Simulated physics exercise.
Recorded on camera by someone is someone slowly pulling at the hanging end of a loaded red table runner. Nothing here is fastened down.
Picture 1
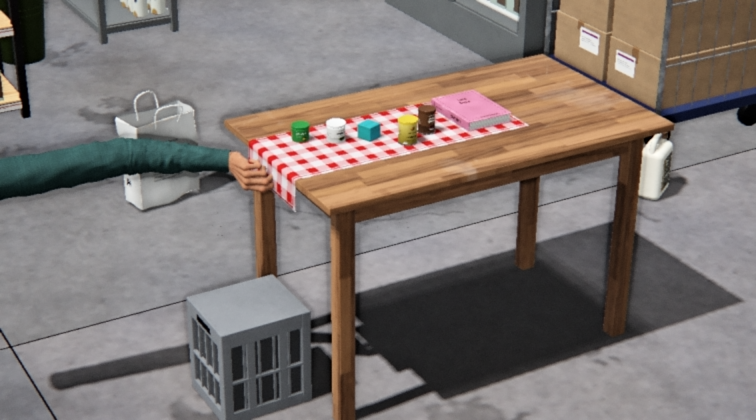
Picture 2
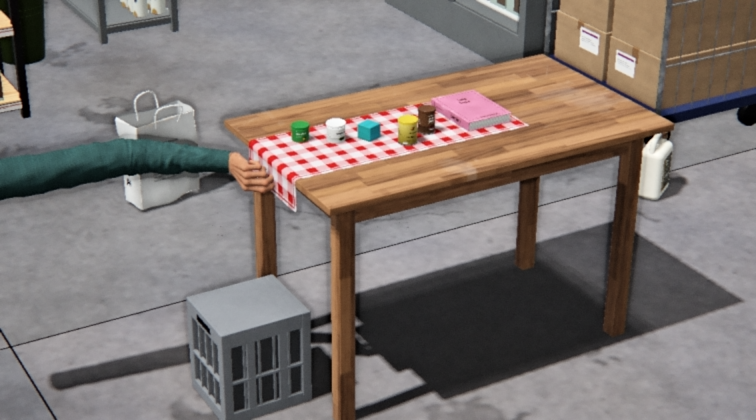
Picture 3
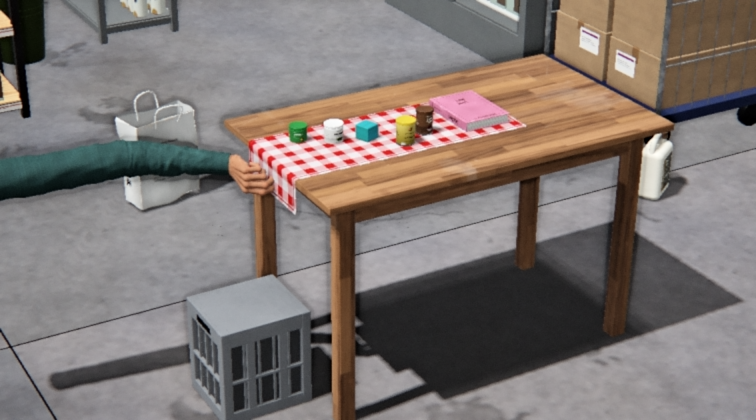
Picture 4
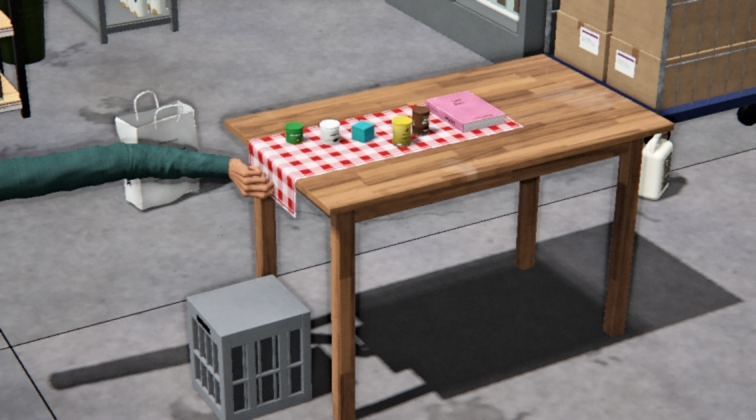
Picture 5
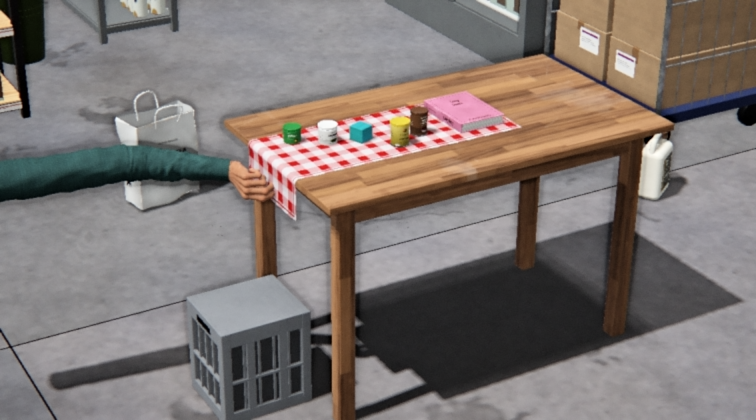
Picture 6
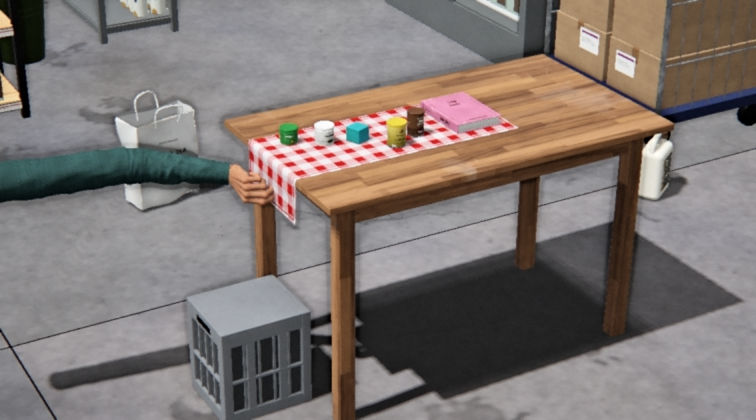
A hand in a green sleeve slowly tugged the hanging end of a red checkered runner downward, and the small pots, cube, cans and pink book on it shifted slightly left across the wooden table.
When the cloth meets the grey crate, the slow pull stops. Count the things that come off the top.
The top will end up three items short.
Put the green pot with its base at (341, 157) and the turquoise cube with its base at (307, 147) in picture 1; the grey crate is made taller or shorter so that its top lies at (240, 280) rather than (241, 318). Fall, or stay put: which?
Result: Green pot gone, turquoise cube gone.
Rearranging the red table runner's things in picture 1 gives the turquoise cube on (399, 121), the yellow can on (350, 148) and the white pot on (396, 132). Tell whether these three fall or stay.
I'd say the turquoise cube hangs on, the yellow can takes a fall, and the white pot hangs on.
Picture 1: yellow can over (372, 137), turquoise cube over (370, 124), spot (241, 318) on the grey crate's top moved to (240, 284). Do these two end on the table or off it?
Yellow can: Safe; turquoise cube: Safe.
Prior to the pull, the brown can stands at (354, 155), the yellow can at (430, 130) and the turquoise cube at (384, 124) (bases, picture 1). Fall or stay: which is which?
Brown can lost, yellow can safe, turquoise cube safe.
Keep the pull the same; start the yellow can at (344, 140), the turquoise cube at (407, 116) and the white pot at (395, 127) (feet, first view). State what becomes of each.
Note - yellow can lost, turquoise cube retained, white pot retained.
Early on, hem near (272, 261); green pot and white pot gone.
Midway, hem on the crate; green pot, white pot and turquoise cube gone.
Finally, hem on the crate; green pot, white pot and turquoise cube gone. The table loses three.
